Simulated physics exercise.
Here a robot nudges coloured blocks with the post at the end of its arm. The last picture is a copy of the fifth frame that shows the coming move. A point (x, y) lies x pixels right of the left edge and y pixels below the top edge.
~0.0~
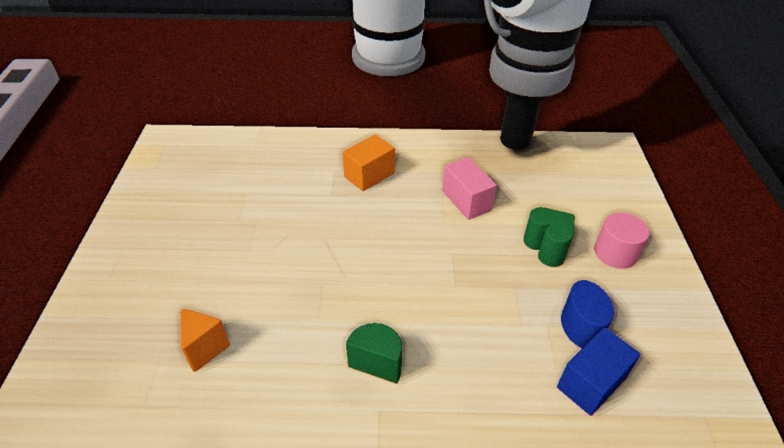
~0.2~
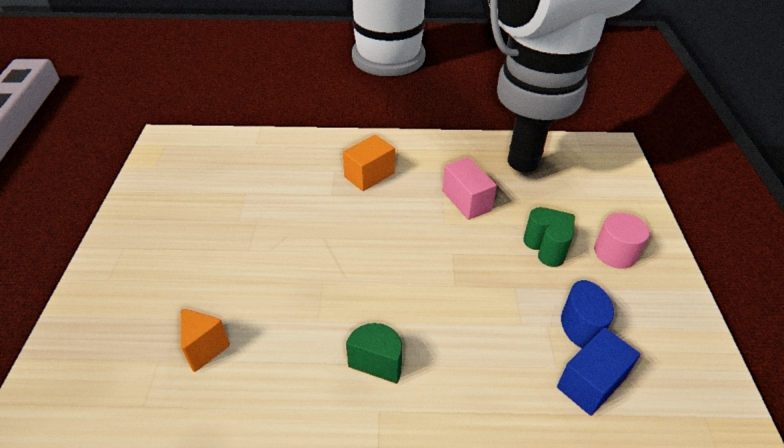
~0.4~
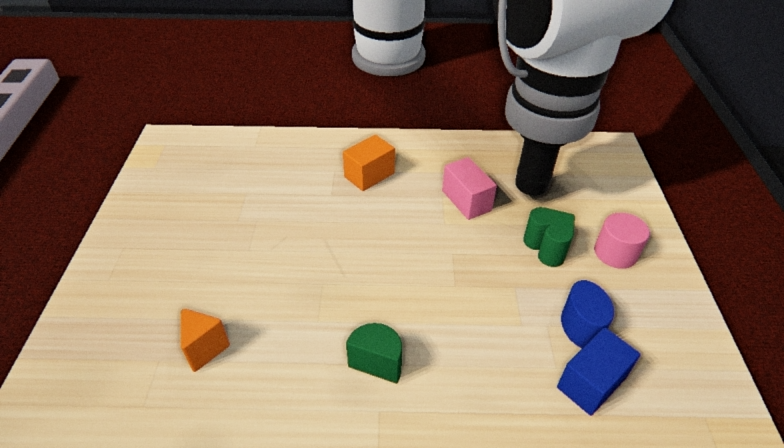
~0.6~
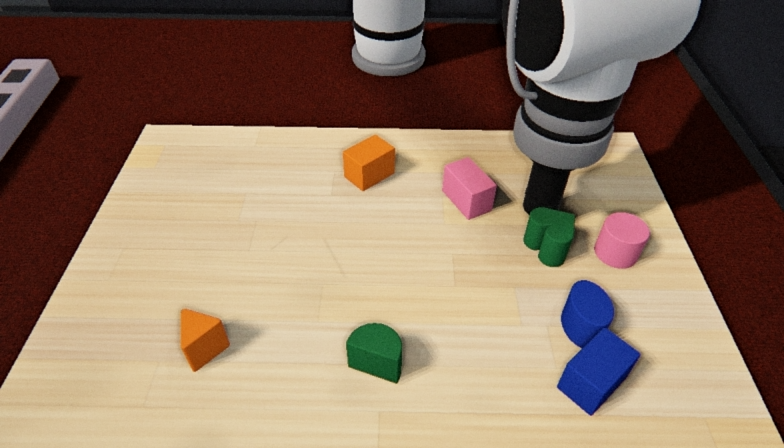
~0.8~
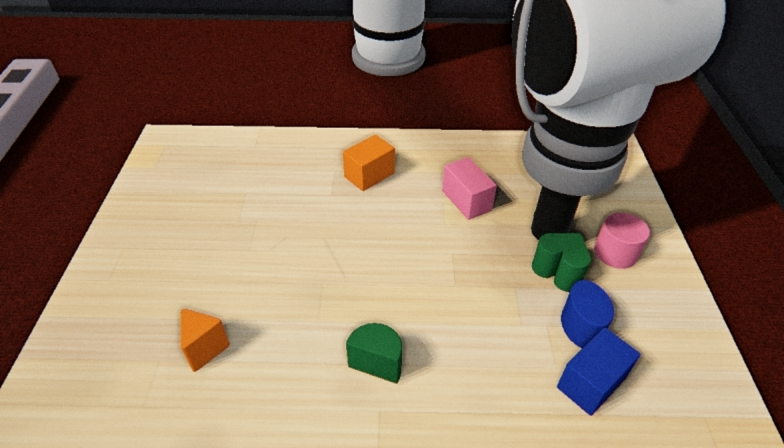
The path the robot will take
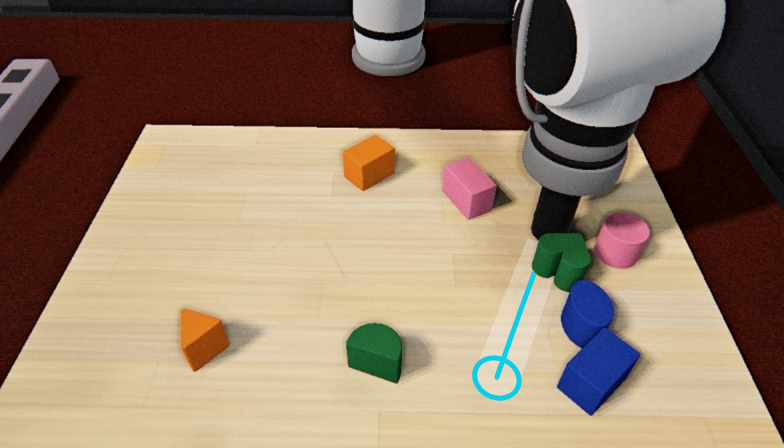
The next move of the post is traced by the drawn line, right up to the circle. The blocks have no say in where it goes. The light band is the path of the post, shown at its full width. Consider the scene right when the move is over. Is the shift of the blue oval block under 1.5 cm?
Final answer: Yes.
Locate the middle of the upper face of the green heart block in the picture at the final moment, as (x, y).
Its top middle is near (579, 272).
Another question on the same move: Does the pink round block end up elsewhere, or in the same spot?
Still in place.
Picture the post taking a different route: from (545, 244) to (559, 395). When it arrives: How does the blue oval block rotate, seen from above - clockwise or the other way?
Rotation: Clockwise.
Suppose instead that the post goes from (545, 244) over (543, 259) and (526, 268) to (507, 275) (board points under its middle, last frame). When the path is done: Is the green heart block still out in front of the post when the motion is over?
That would be a no.
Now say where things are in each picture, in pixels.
The first frame shows lower end of the post (515, 142), tops of blocks, green heart block (555, 222), blue oval block (592, 302), blue oblong block (605, 358), pink round block (627, 227).
The second frame shows post (523, 163), blocks as before.
The third frame shows post (532, 186), blocks as before.
The fourth frame shows post (540, 209), blocks as before.
The fifth frame shows post (549, 232), green heart block (567, 247), blue oval block (592, 302), blue oblong block (605, 358), pink round block (627, 227).
The drawn path runs straight from (545, 244) to (497, 377).
What follows on the original path. One third of the way, post (534, 272); green heart block (579, 272), turned 65° anticlockwise; blue oval block (604, 306), turned 15° clockwise; blue oblong block (606, 362).
Two thirds of the way, post (518, 316); green heart block (579, 272), turned 65° anticlockwise; blue oval block (604, 306), turned 15° clockwise; blue oblong block (606, 362).
At the end, post (500, 367); green heart block (579, 272), turned 65° anticlockwise; blue oval block (604, 306), turned 15° clockwise; blue oblong block (606, 362); pink round block not moved.
